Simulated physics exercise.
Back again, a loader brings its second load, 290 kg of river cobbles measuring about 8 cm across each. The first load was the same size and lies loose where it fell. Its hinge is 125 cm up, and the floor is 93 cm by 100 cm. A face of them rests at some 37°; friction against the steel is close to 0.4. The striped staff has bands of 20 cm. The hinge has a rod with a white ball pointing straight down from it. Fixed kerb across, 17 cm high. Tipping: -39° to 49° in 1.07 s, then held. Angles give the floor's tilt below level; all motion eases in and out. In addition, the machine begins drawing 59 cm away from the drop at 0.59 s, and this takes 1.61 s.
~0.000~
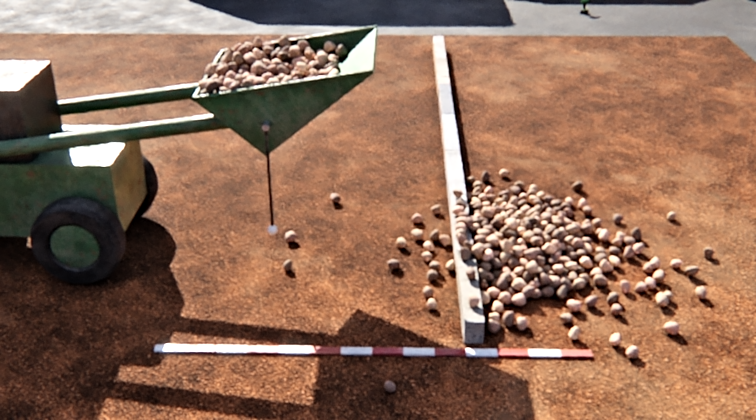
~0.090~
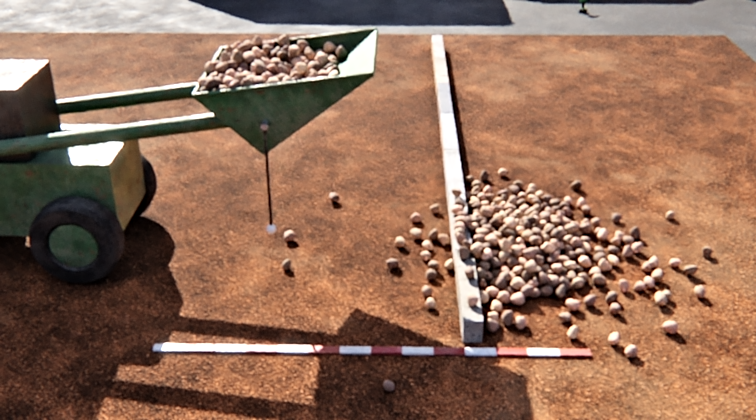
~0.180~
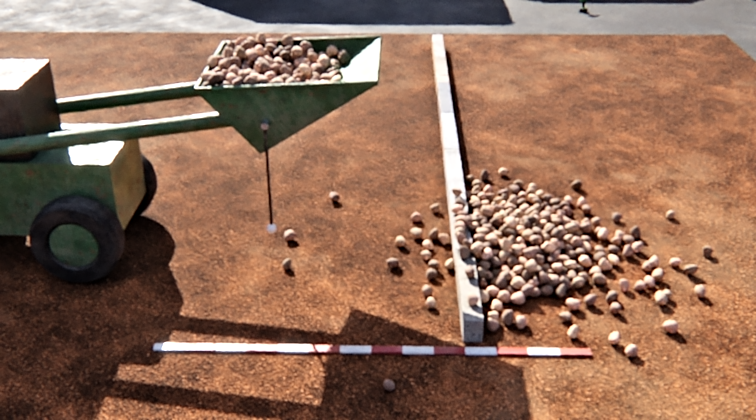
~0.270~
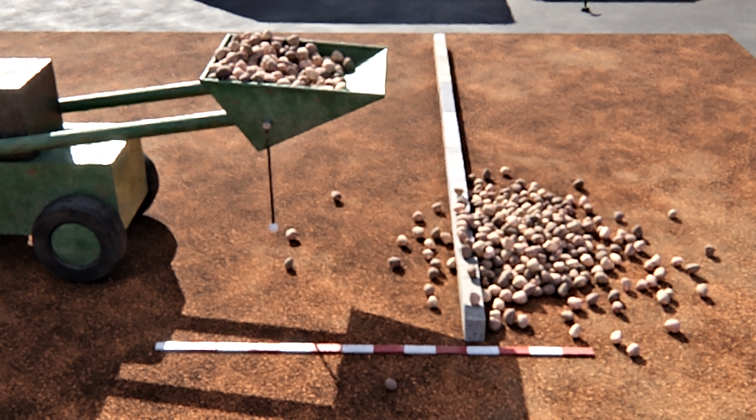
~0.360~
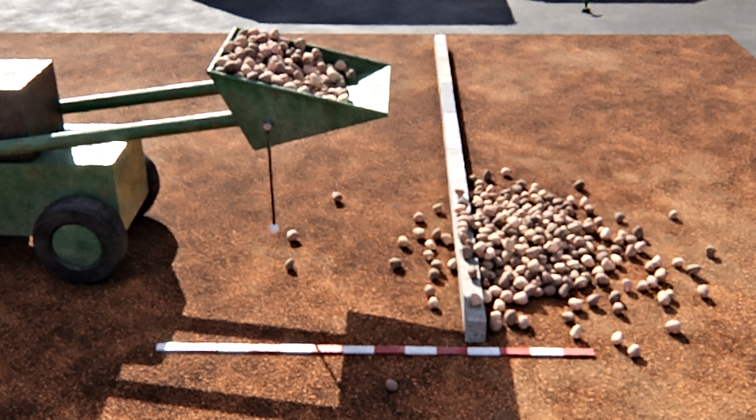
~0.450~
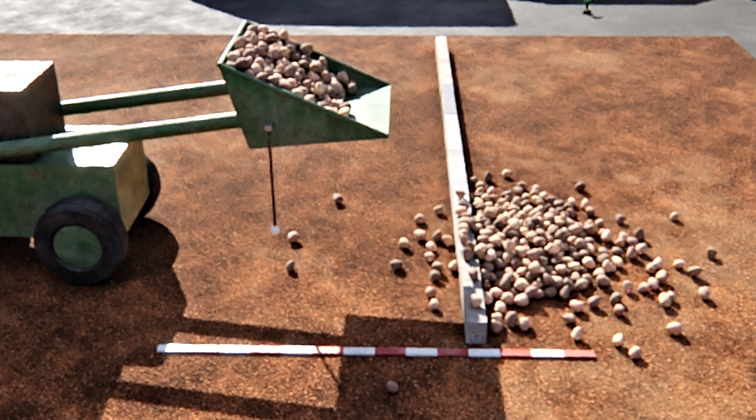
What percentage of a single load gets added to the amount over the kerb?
0 %.
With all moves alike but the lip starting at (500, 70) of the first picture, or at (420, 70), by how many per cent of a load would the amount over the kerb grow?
35 %, then 0 %.
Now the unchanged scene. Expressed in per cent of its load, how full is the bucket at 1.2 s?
I'd say about 30 per cent.
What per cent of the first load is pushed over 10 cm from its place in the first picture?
About 0 per cent.
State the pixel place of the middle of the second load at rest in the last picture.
They come to rest centred about (371, 246).
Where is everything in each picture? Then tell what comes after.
In the first picture, the bucket is at -39°, its lip at (373, 72); the top of the load is at (257, 52). The earlier load is highest near (464, 228), 22 cm above ground level, 9 % on this side of the kerb, 92 % over the kerb.
In the second picture, the bucket is at -37°, its lip at (373, 74); the top of the load is at (257, 51); the stones move at 0.1 m/s on average.
In the third picture, lip at (378, 83), floor tilted -32°, highest stones at (254, 48); the stones move at 0.3 m/s on average.
In the fourth picture, the bucket is at -25°, its lip at (384, 96); the top of the load is at (252, 46); the stones move at 0.4 m/s on average.
In the fifth picture, lip at (388, 115), floor tilted -16°, highest stones at (246, 42); the stones move at 0.4 m/s on average.
In the sixth picture, lip at (388, 137), floor tilted -5°, highest stones at (254, 40); the stones move at 0.5 m/s on average.
After 0.8 s the floor is at 35°; in per cent of one load, 100 in the bucket, 9 on this side of the kerb, 92 over the kerb; the foremost stones are at (699, 262).
After 1.2 s the floor is at 49°; in per cent of one load, 29 in the bucket, 80 on this side of the kerb, 92 over the kerb; the foremost stones are at (699, 262).
After 2.7 s the floor is at 49°; in per cent of one load, 0 in the bucket, 109 on this side of the kerb, 92 over the kerb; the foremost stones are at (699, 262).
After 5.2 s the floor is at 49°; in per cent of one load, 0 in the bucket, 109 on this side of the kerb, 92 over the kerb; the foremost stones are at (699, 262). Net gain over the kerb, 0.
